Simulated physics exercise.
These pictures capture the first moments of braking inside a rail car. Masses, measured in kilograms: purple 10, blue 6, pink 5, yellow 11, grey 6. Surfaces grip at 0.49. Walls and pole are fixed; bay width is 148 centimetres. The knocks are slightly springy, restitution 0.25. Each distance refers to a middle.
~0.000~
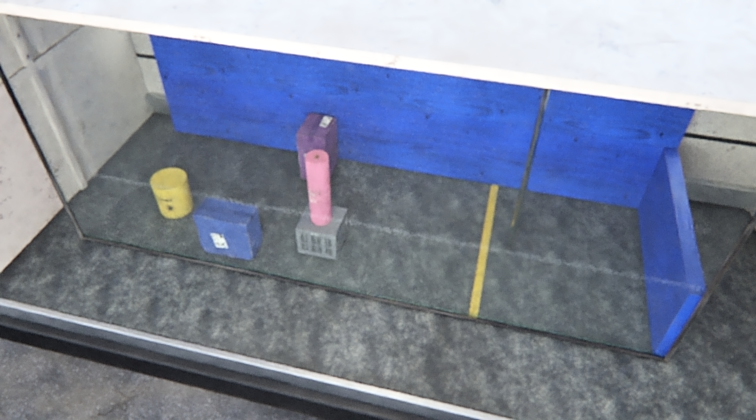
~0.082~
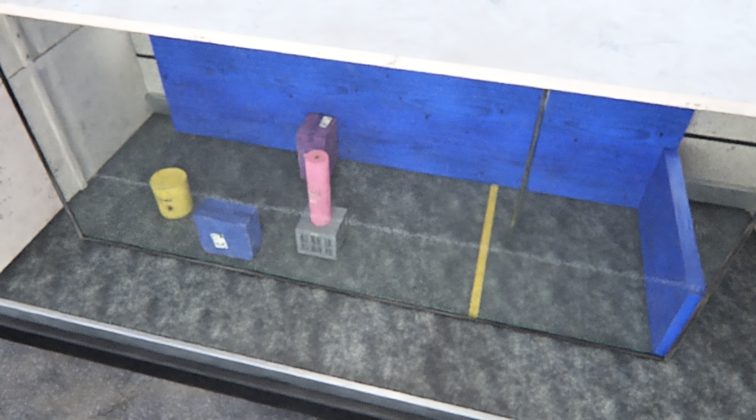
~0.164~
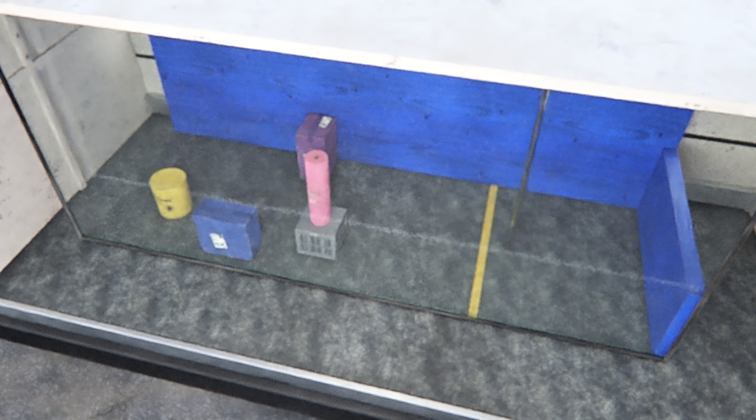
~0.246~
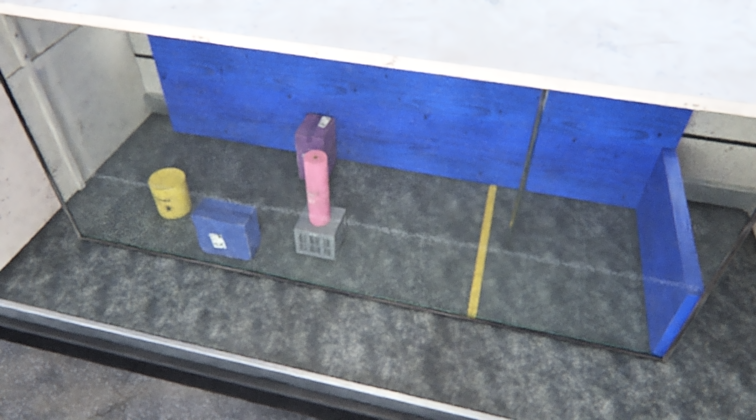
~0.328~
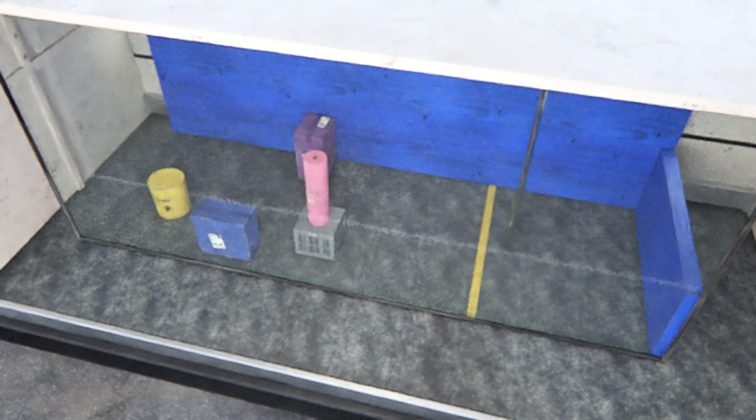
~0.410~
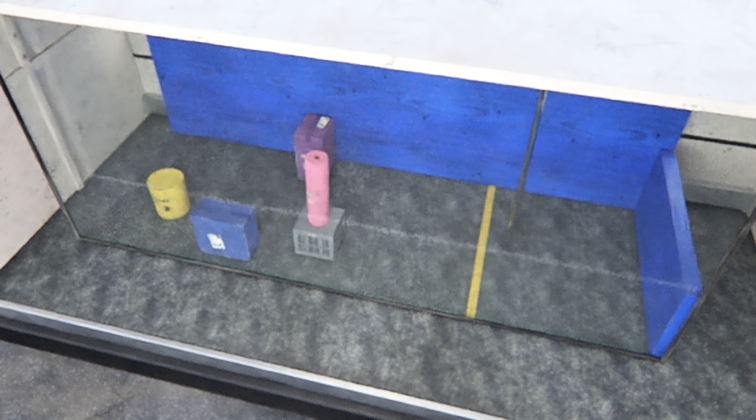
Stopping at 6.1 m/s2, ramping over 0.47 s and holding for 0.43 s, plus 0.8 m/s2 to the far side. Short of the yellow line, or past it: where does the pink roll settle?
Looks like it does not travel over the line.
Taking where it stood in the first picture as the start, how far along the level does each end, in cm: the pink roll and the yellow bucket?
The pink roll ends 110 away and the yellow bucket 30.
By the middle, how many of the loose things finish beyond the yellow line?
That would be 0 of them.
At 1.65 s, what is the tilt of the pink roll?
Tilt: Approx. 90°.
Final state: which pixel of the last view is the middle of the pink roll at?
I'd put it somewhere close to (460, 249).
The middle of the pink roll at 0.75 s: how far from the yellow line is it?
Position: Approx. 100 cm short.
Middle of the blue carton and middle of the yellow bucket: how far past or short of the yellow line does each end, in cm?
Short side for both: Blue carton 160 cm, yellow bucket 230 cm.
After 0.75 s the pink roll is 99 cm short of the yellow line, tilted 50°, near (352, 197) in the last picture's view; the grey crate 124 cm short of the yellow line, tilted 0°.
After 1.15 s the pink roll is 28 cm short of the yellow line, tilted 90°, near (445, 246) in the last picture's view.
After 1.65 s the pink roll is 16 cm short of the yellow line, tilted 90°, near (460, 249) in the last picture's view.
Final state at 1.9 s, purple pack stops short of the yellow line; blue carton stops short of the yellow line; pink roll stops short of the yellow line; yellow bucket stops short of the yellow line; grey crate stops short of the yellow line.
